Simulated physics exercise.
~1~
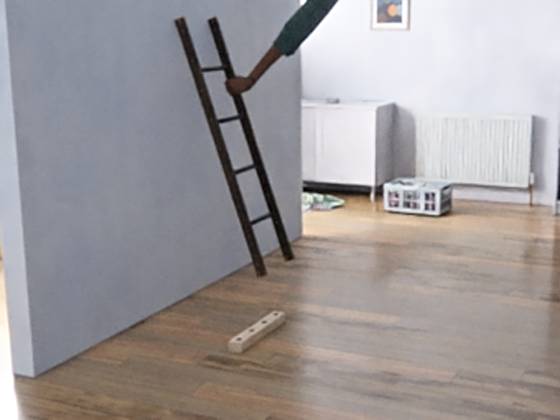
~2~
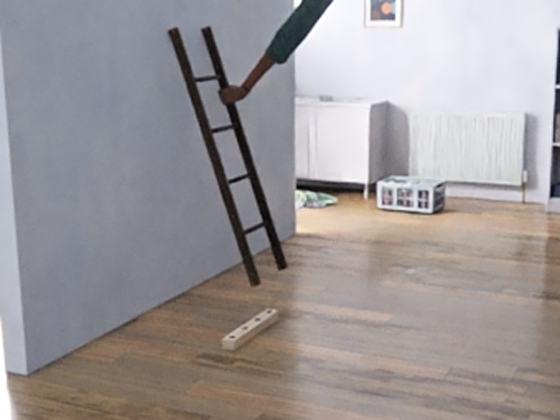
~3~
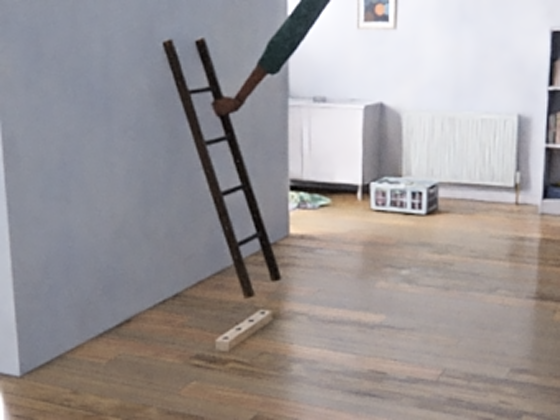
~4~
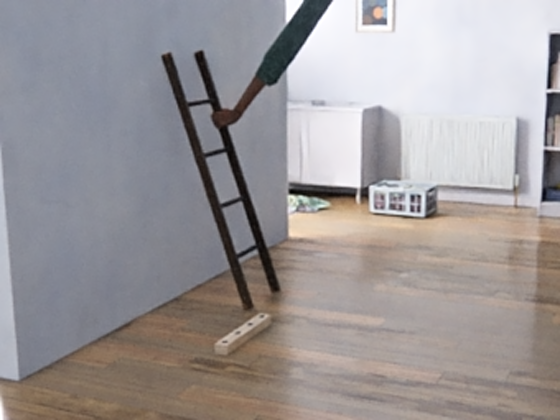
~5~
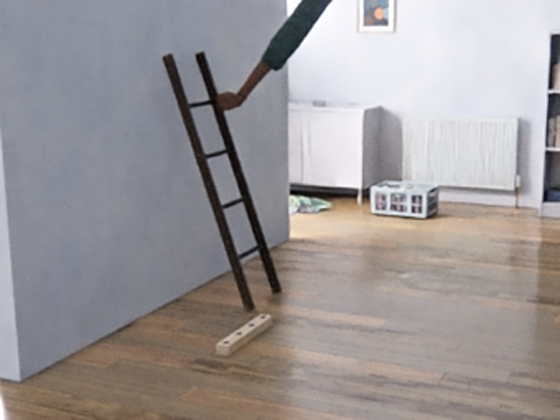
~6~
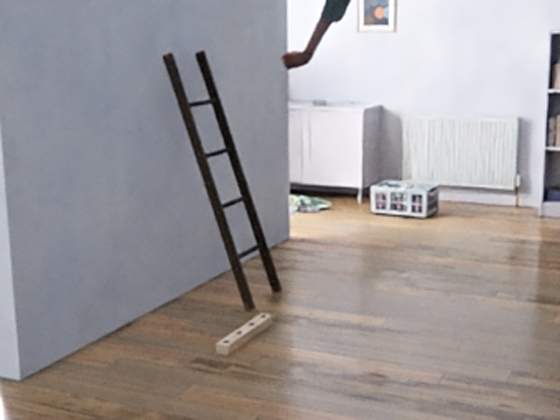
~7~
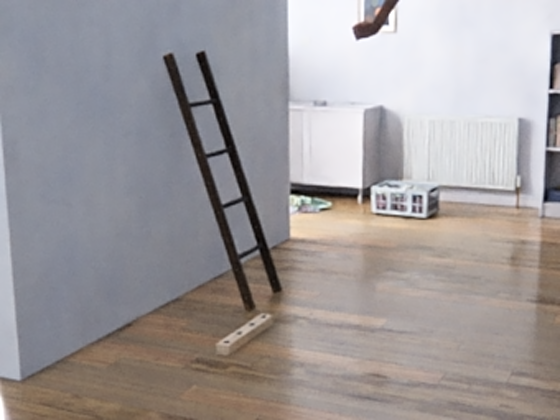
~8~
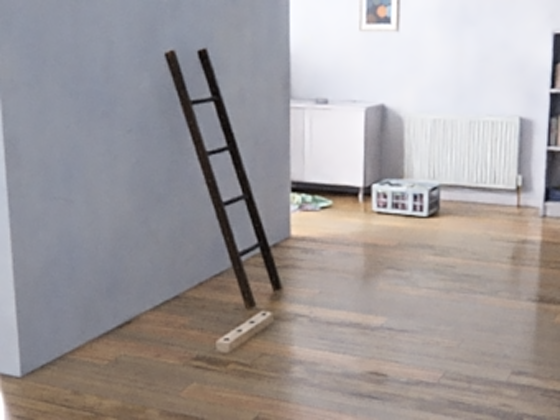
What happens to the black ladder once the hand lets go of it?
The black ladder stays up, leaning against the wall in the same place.
In a room with a wooden floor, a hand leans a black ladder against a wall, lets go, and it stays up.
